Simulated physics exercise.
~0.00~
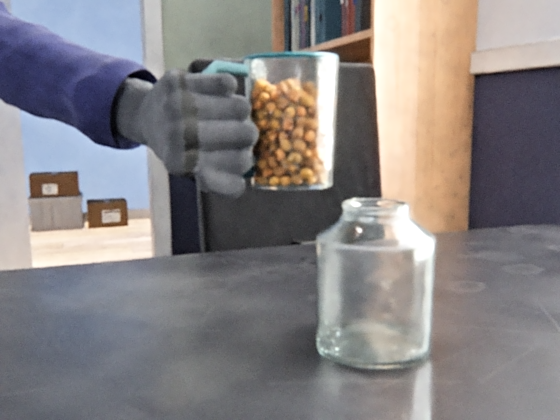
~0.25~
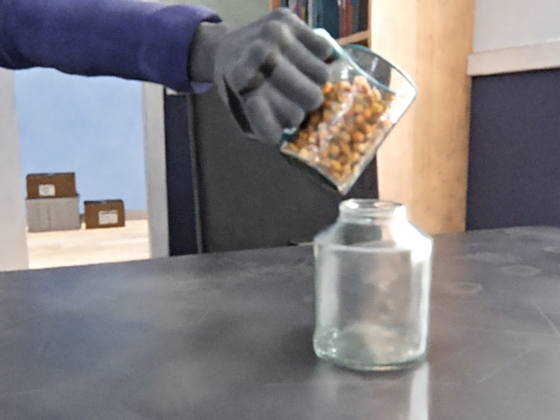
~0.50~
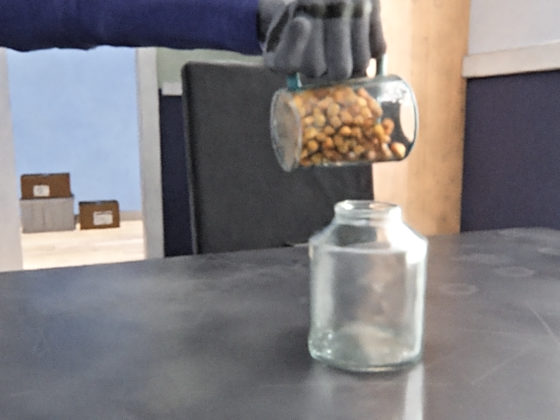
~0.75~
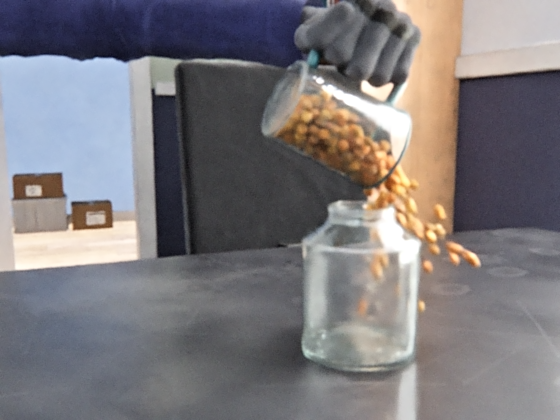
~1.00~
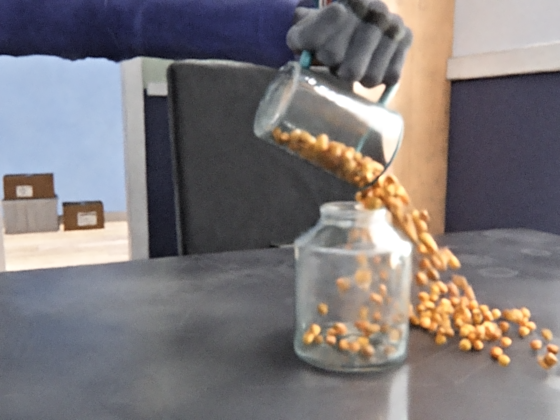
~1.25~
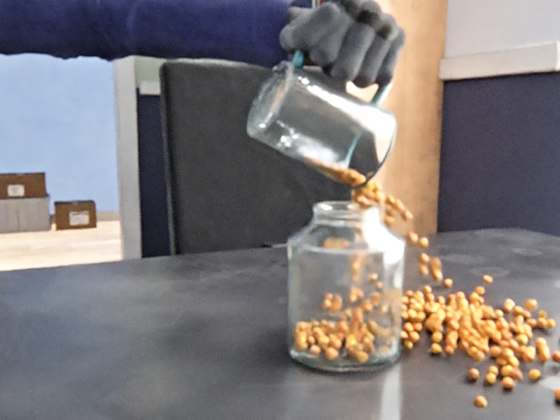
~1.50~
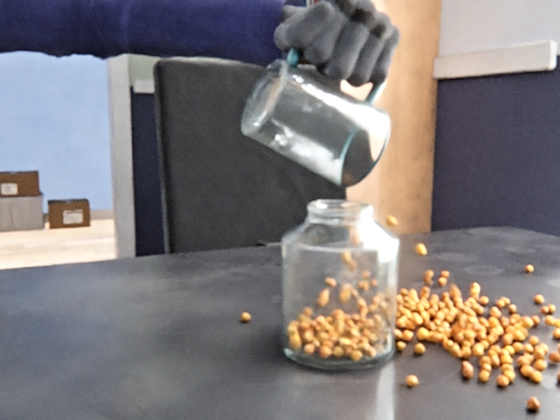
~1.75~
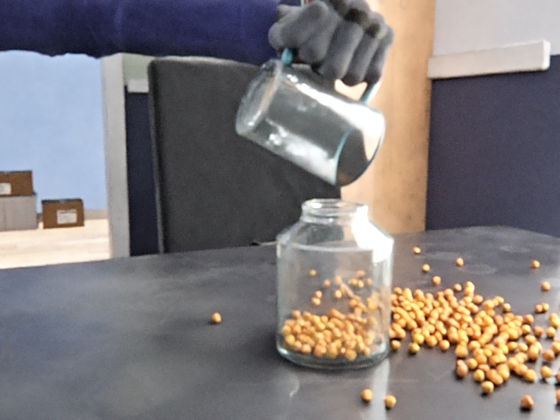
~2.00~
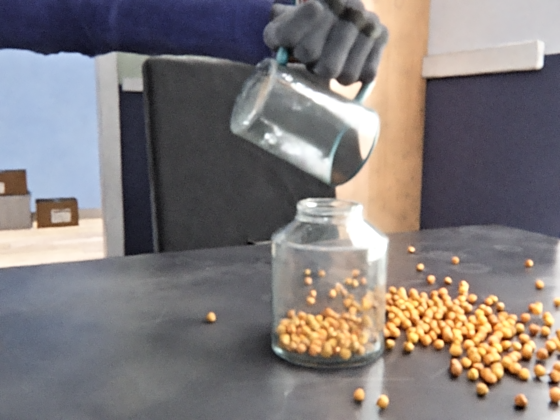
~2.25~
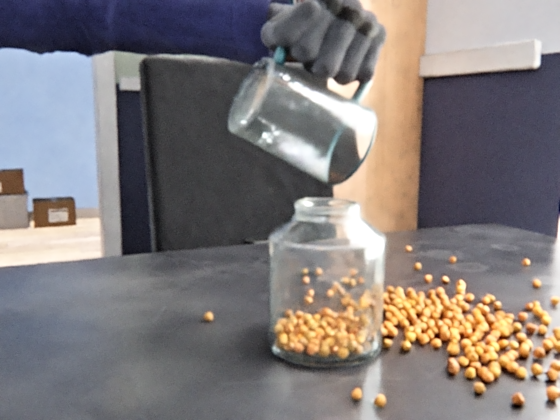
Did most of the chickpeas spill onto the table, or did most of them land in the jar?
Most of them spilled onto the table to the right of the jar. A fair share landed in the jar, and the cup was left with next to nothing.
